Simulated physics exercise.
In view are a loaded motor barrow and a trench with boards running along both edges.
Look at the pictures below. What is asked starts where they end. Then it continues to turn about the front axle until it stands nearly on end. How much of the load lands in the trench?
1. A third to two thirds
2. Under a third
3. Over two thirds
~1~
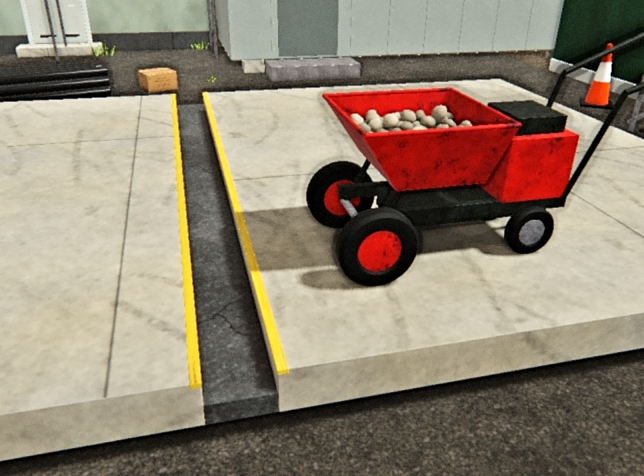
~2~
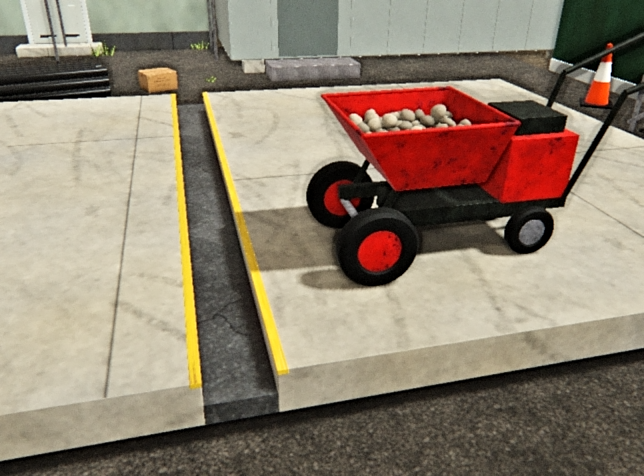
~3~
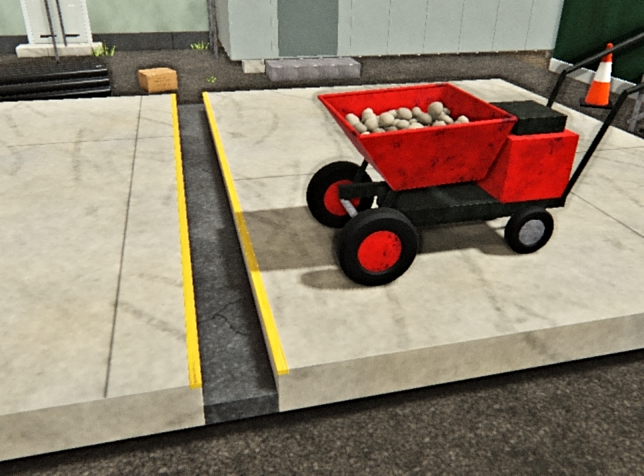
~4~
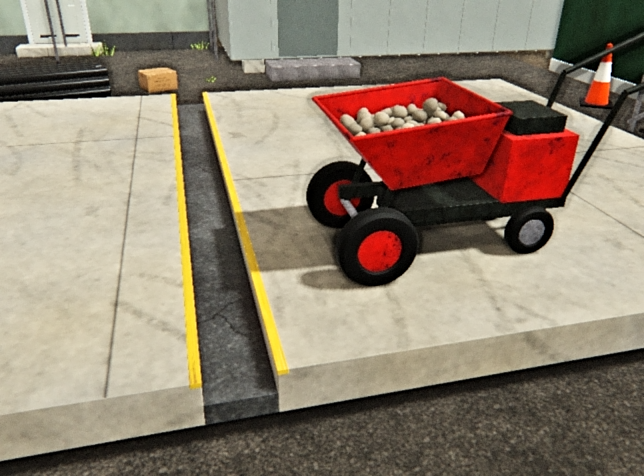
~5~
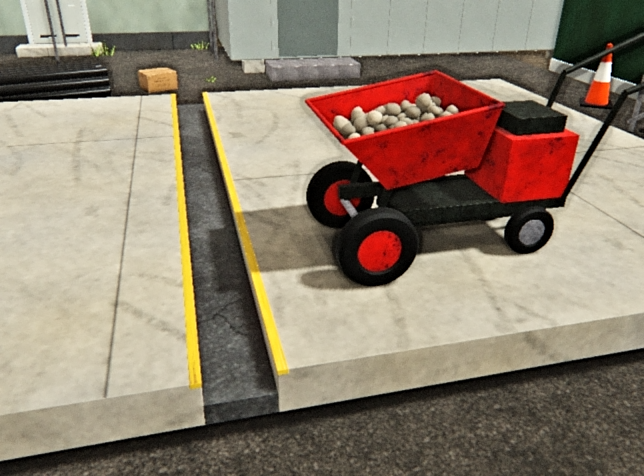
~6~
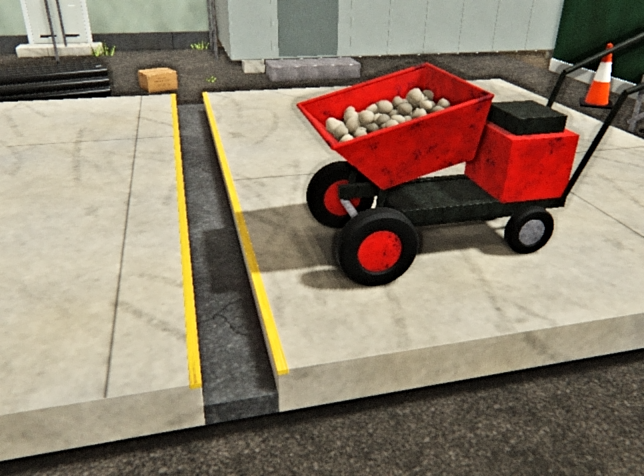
Answer: 3.
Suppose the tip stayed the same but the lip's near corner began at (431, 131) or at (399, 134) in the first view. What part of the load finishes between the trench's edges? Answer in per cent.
50 and 80 percent, in that order.
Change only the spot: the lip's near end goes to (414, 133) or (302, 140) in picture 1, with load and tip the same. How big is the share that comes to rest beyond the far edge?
Roughly 0 percent first, then roughly 80 percent.
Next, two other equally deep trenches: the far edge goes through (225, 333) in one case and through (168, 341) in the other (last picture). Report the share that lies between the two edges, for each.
The first try comes out at 40 percent and the second at 90 percent.
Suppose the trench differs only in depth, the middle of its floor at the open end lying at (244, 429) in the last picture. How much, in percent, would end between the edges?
About 100 per cent.
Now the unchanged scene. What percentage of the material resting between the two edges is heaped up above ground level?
Roughly 25 %.
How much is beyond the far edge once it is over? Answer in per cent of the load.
I'd put it at around 15 percent.
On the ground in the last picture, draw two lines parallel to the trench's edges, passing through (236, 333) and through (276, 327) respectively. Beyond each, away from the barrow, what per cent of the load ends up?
Around 60 in a hundred for the first, 100 in a hundred for the second.
Just after the last frame, skip tipped steeply; every one in the skip.
A moment on, skip tipped right over; the larger part in the skip; about a tenth in or heaped over the trench; about a tenth falling.
Further on, skip tipped right over; about a tenth in the skip; the larger part in or heaped over the trench; about a tenth beyond it.
When it is over, skip tipped right over; just a few short of the trench; the larger part in or heaped over the trench; about a tenth beyond it.
